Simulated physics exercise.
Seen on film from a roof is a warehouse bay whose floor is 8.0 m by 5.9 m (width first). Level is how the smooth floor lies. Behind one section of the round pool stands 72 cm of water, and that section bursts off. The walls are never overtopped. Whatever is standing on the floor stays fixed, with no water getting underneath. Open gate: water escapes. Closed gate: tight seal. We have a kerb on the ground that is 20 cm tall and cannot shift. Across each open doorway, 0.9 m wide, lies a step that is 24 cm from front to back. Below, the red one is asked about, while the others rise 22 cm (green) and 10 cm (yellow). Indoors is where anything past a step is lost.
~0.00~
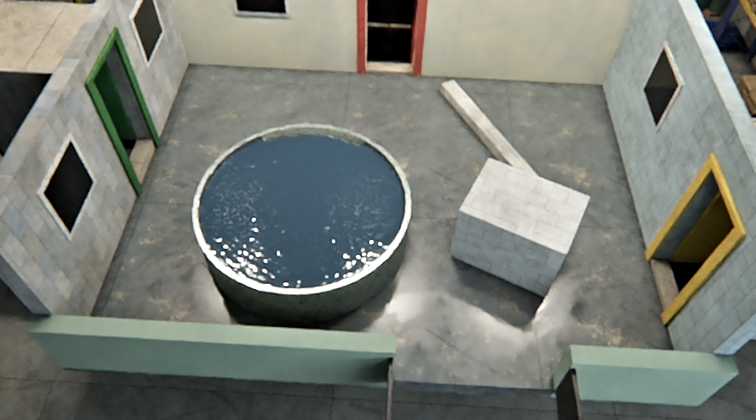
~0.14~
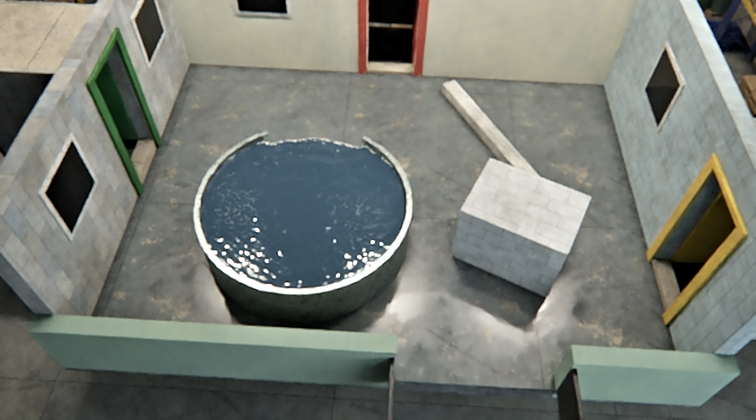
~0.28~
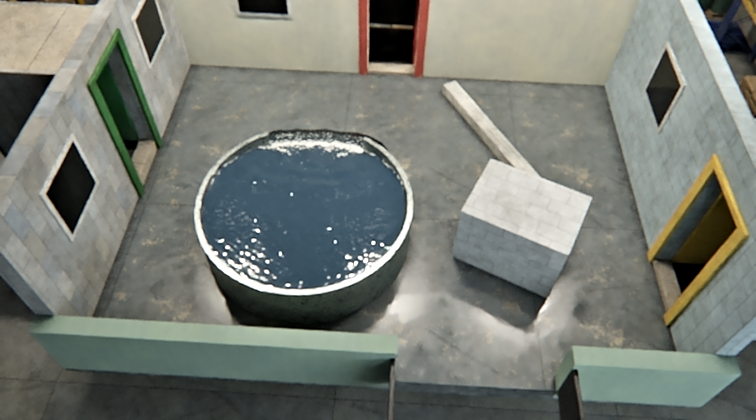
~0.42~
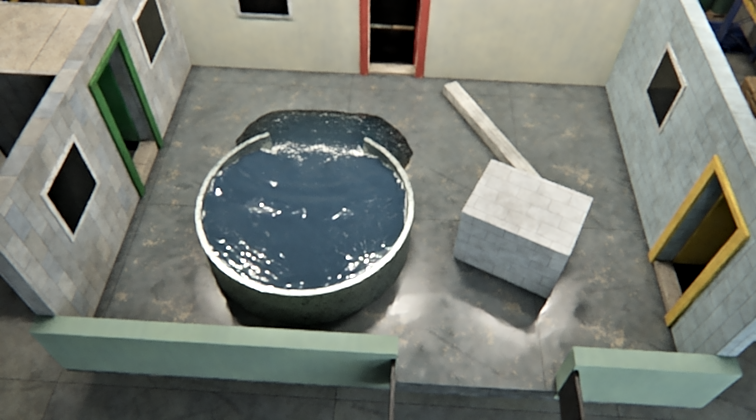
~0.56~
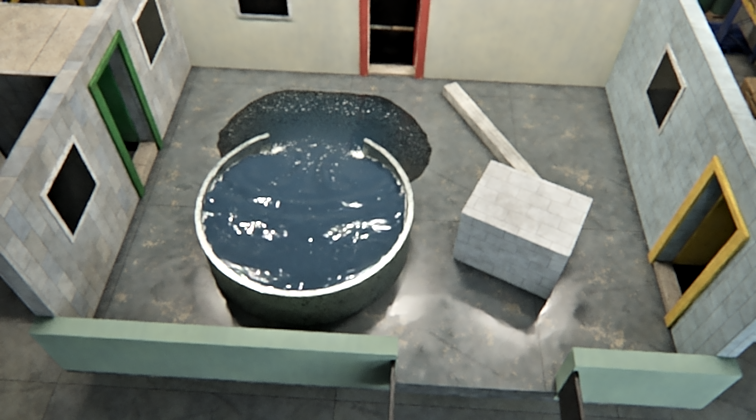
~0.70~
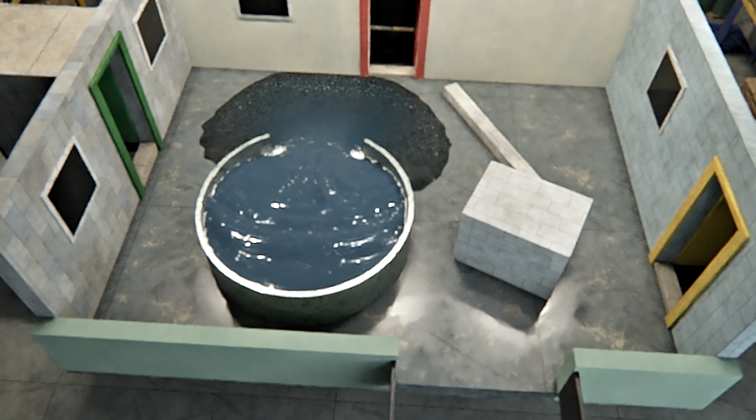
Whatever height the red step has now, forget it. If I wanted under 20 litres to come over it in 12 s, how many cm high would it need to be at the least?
It would need to be about 30 cm high.
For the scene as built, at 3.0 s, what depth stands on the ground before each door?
Green door: 10 cm; yellow door: 0 cm; red door: 27 cm.
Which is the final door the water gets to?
The last one is the yellow door.
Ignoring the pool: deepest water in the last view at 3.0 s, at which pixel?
Check close to (200, 71).
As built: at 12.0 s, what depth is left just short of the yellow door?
You'd measure close to 9.0 cm there.
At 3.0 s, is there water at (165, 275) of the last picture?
I'd say that place has stayed dry.
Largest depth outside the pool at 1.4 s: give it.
I'd estimate roughly 44 cm.
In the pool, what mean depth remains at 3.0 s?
About 35 cm.
After 1.4 s water covers 30 % of the floor, deepest (44 cm) near (330, 78); 16 cm at the red door, 45 litres in over its 7 cm step.
After 3.0 s water covers 45 % of the floor, deepest (42 cm) near (200, 71); 27 cm at the red door, 286 litres in over its 7 cm step.
After 12.0 s water covers 95 % of the floor, deepest (16 cm) near (83, 346); 10 cm at the red door, 619 litres in over its 7 cm step.
At the red door as built, the water arrived by 0.8 s and peaked near 29 cm at 2.0 s.
With a step of 27 cm, 43 litres would have come in within the 12 s; with 36.5 cm, 2 litres. So under 20 litres takes about 30 cm.
